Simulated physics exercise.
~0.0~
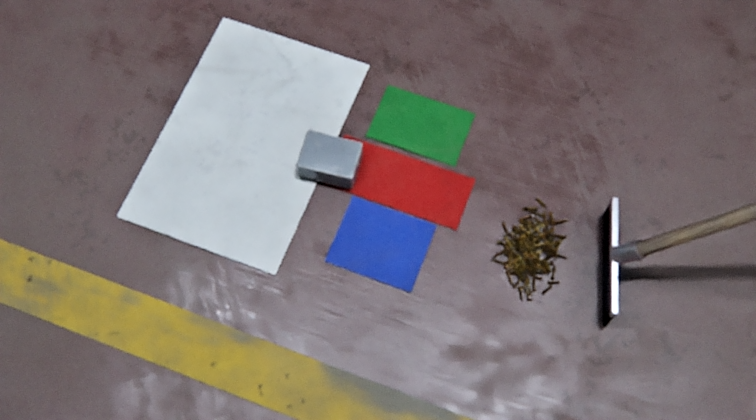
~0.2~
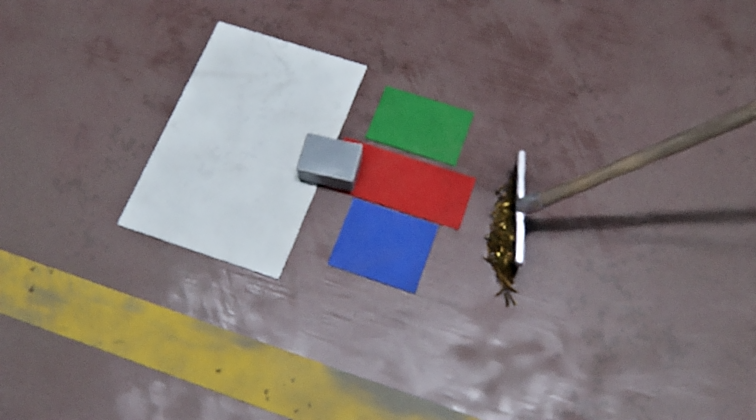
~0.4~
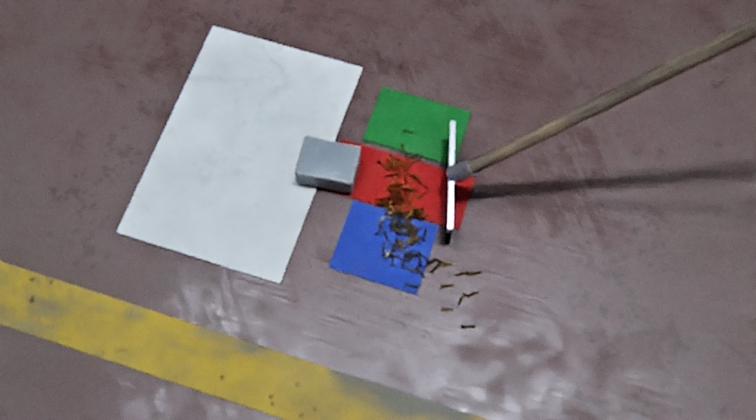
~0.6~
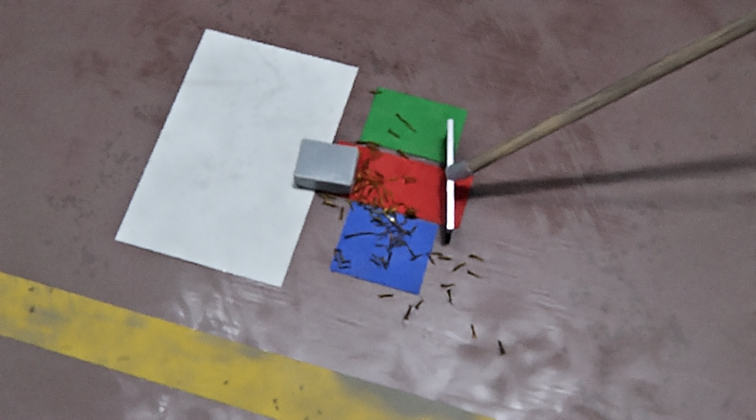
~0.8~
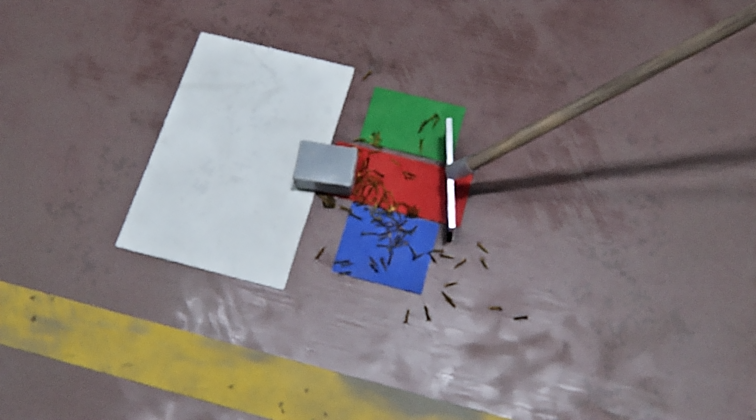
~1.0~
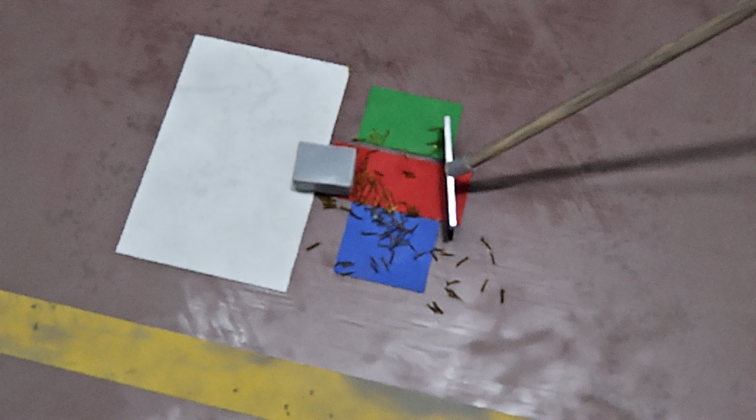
Squeegee pushing a pile of brass-coloured screws left toward a grey block, then stopping with them scattered mostly over red and blue mats.
